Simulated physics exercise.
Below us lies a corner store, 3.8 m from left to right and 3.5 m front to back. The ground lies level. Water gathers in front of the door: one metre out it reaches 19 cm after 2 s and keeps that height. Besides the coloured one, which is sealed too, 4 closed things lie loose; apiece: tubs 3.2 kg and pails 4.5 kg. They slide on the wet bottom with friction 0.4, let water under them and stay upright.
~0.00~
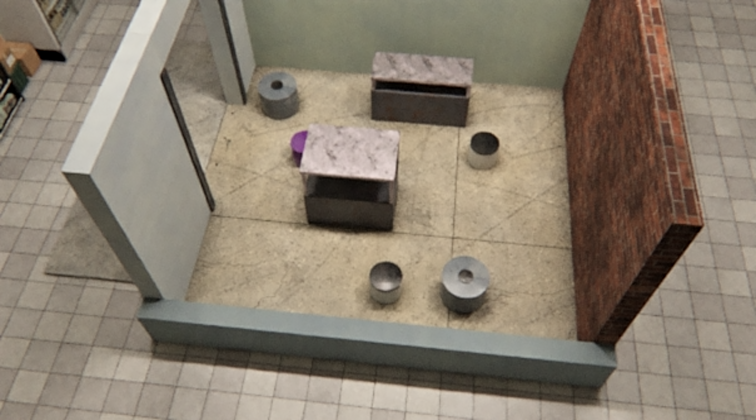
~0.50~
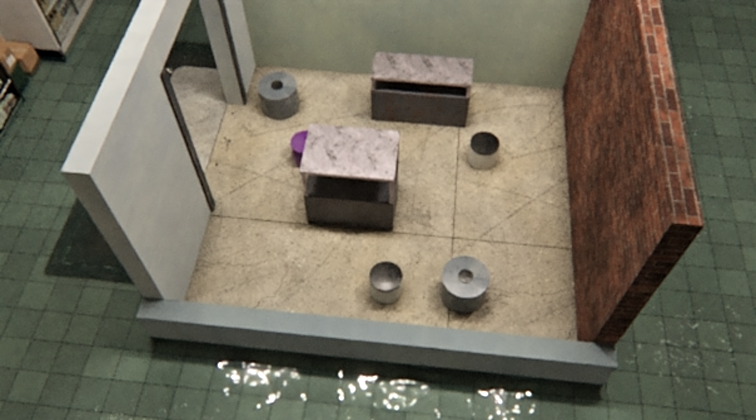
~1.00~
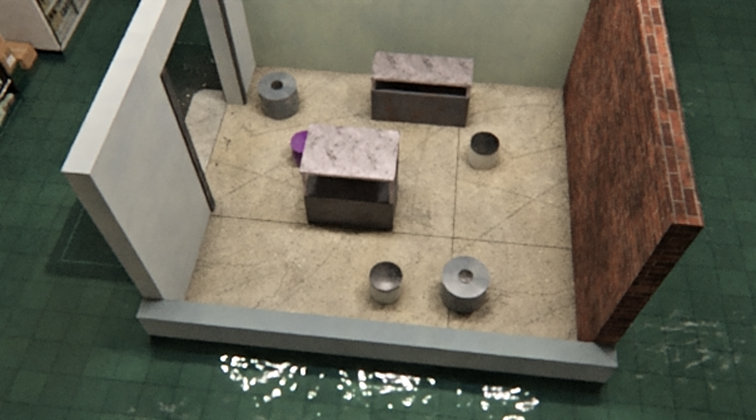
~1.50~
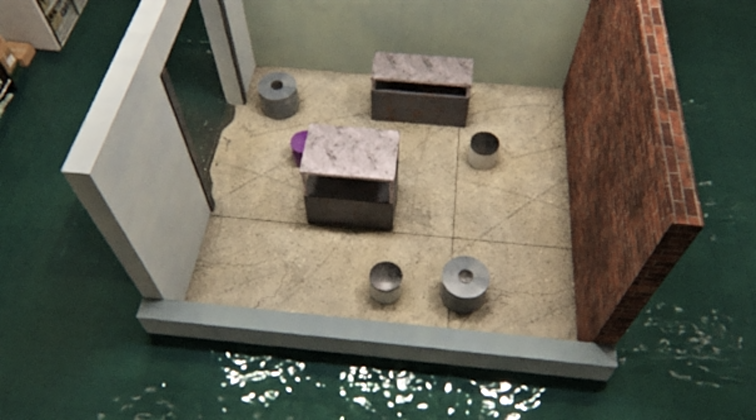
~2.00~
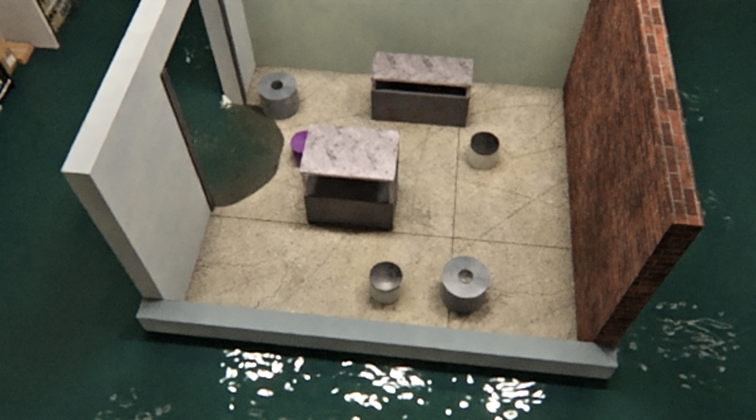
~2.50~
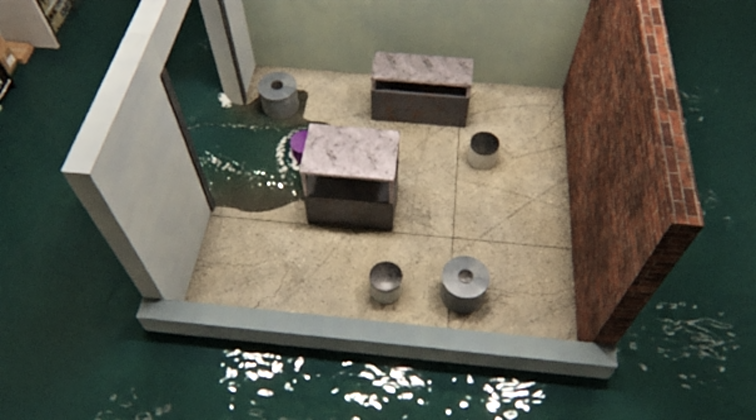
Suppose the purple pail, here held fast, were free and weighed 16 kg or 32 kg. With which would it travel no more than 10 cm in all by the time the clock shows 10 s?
I expect that only the higher weight holds it.
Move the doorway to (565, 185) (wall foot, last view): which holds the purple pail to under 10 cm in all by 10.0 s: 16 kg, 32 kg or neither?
In that case the lower weight is enough.
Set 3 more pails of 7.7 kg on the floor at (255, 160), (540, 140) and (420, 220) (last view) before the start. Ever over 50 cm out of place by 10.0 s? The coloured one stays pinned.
In turn: Over, past it, less.
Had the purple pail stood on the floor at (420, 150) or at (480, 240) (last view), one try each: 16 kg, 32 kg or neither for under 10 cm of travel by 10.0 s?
In turn: Only the larger holds; either load holds.
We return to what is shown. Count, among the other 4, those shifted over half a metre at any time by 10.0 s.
That makes 4.
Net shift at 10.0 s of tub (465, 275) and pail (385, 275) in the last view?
In that order: 120 cm, 60 cm.
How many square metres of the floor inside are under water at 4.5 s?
About 8.0 m2.
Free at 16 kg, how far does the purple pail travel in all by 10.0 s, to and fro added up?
Some 140 cm in all.
After 3.5 s the purple pail would be 44 cm from its start with 16 kg and 0 cm from its start with 32 kg; 11 cm of water round it then.
After 4.5 s the purple pail would be 75 cm from its start with 16 kg and 0 cm from its start with 32 kg; 10 cm of water round it then.
After 7.0 s the purple pail would be 87 cm from its start with 16 kg and 0 cm from its start with 32 kg; 11 cm of water round it then.
After 10.0 s the purple pail would be 144 cm from its start with 16 kg and 0 cm from its start with 32 kg; 11 cm of water round it then.
